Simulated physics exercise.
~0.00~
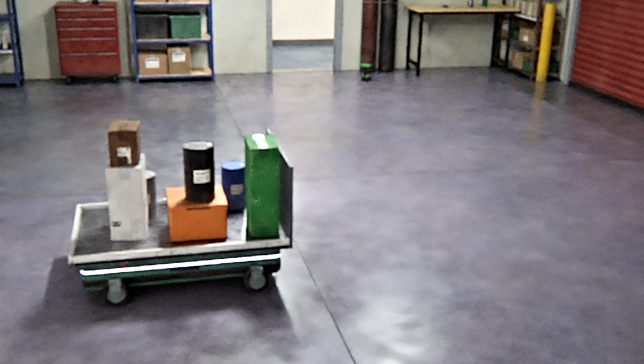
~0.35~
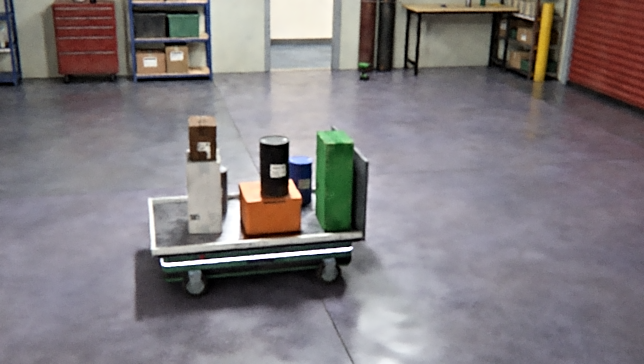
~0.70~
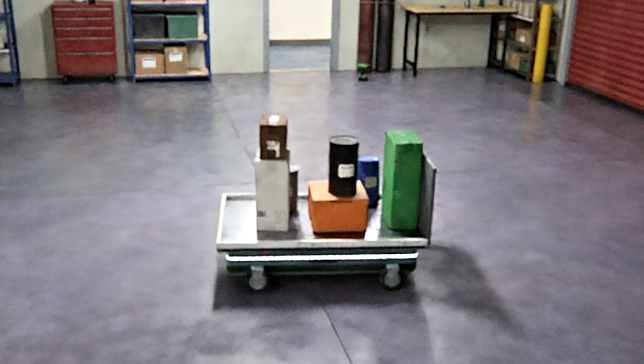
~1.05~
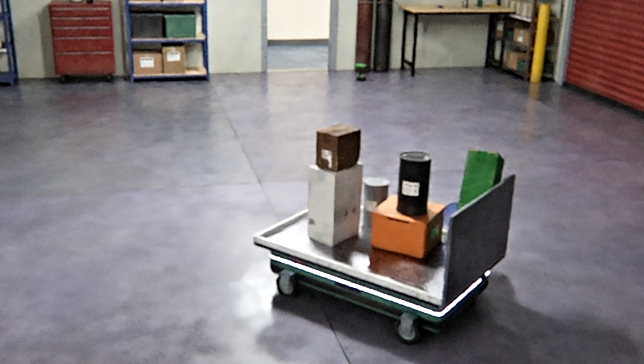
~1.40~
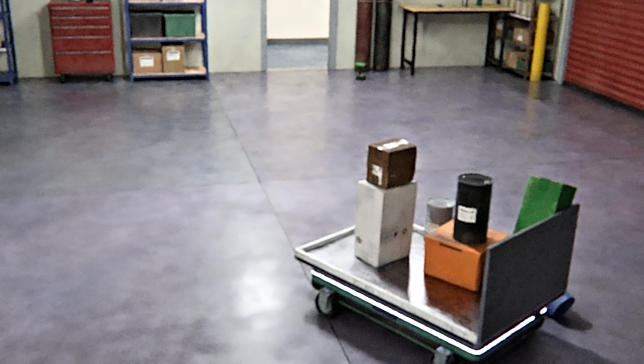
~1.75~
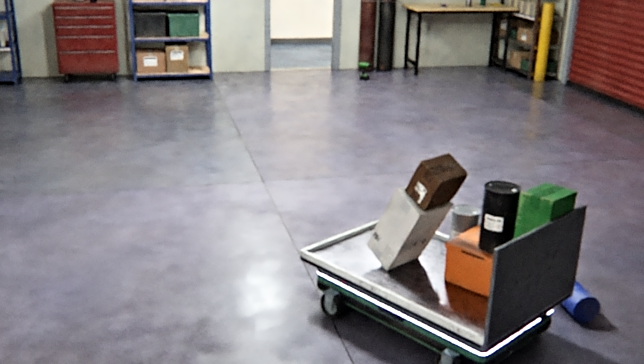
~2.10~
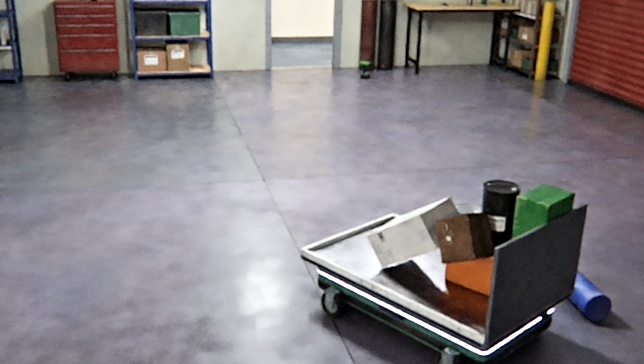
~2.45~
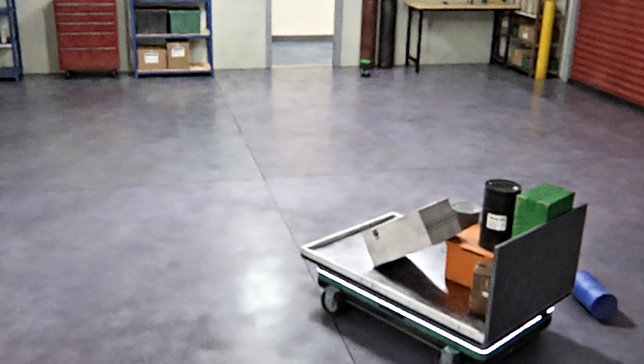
The footage shows a loaded platform cart rolling rightward across a workshop floor, then turning toward the viewer and stopping as a blue canister drops off the far side; the white box then tips over, toppling the brown parcel onto the deck beside the orange tote.
